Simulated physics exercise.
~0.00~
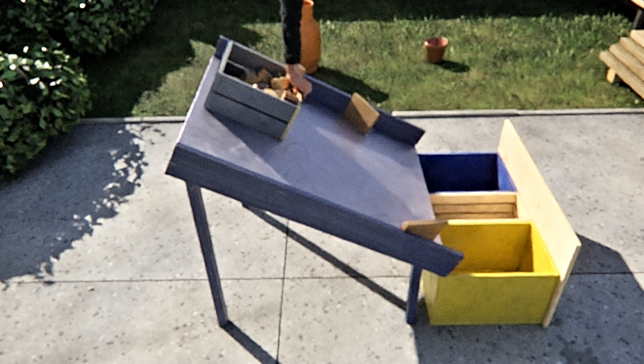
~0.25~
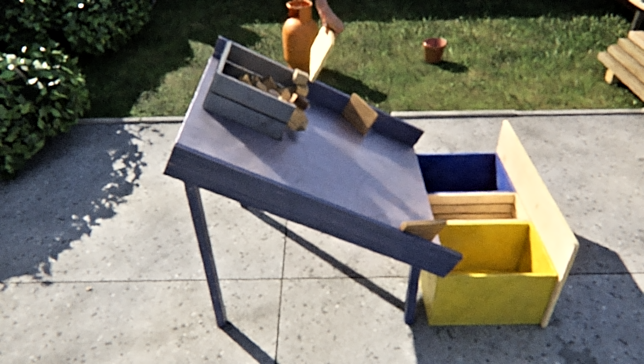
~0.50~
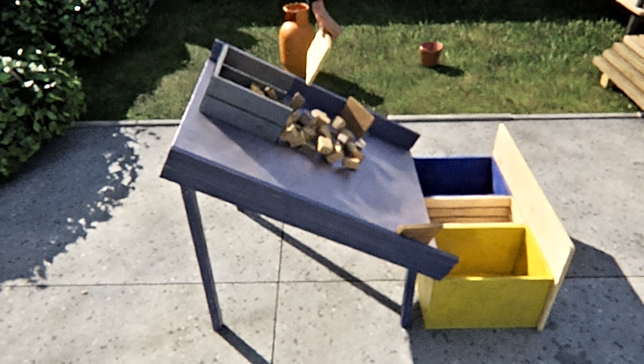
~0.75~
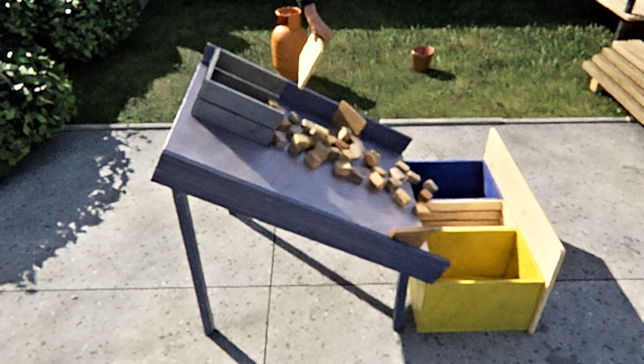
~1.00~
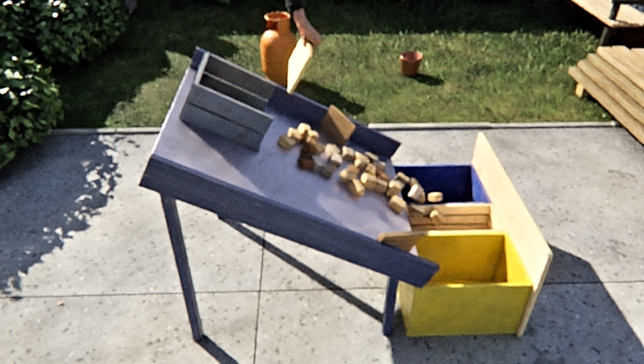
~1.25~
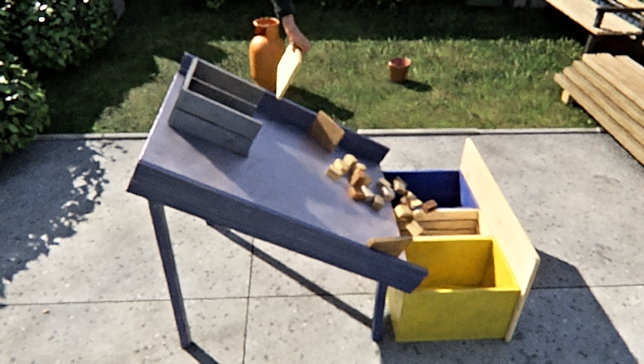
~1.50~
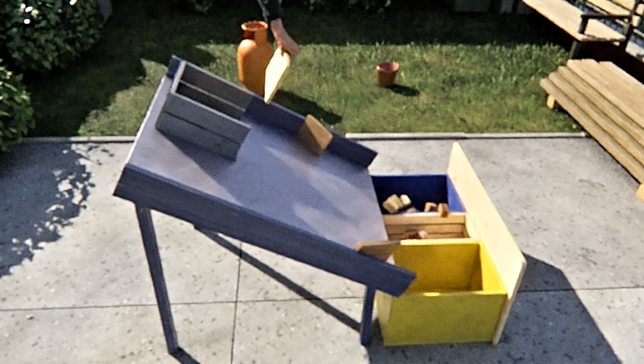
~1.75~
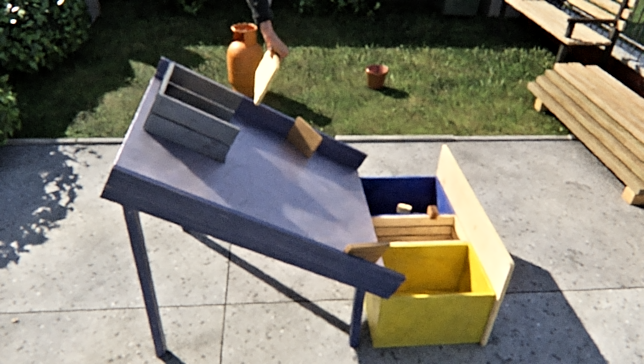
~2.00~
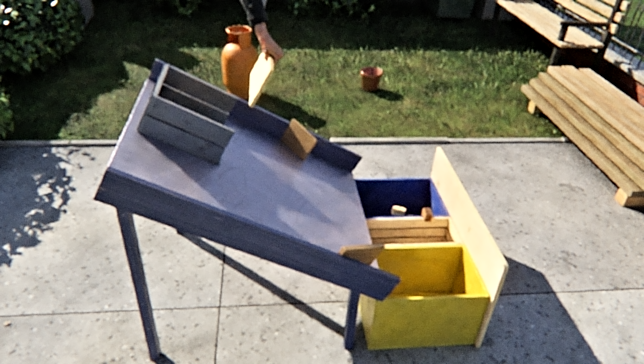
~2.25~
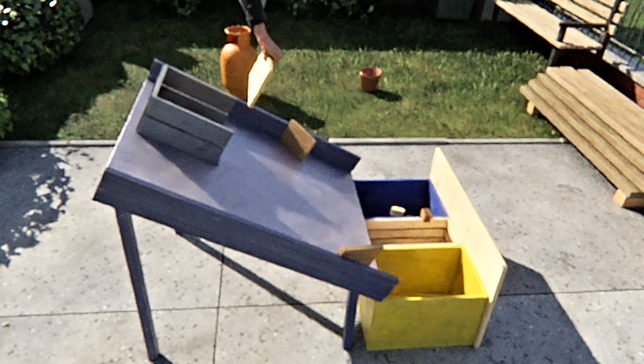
A hand lifts a gate, and wooden blocks tumble down a sloped table into the tubs.
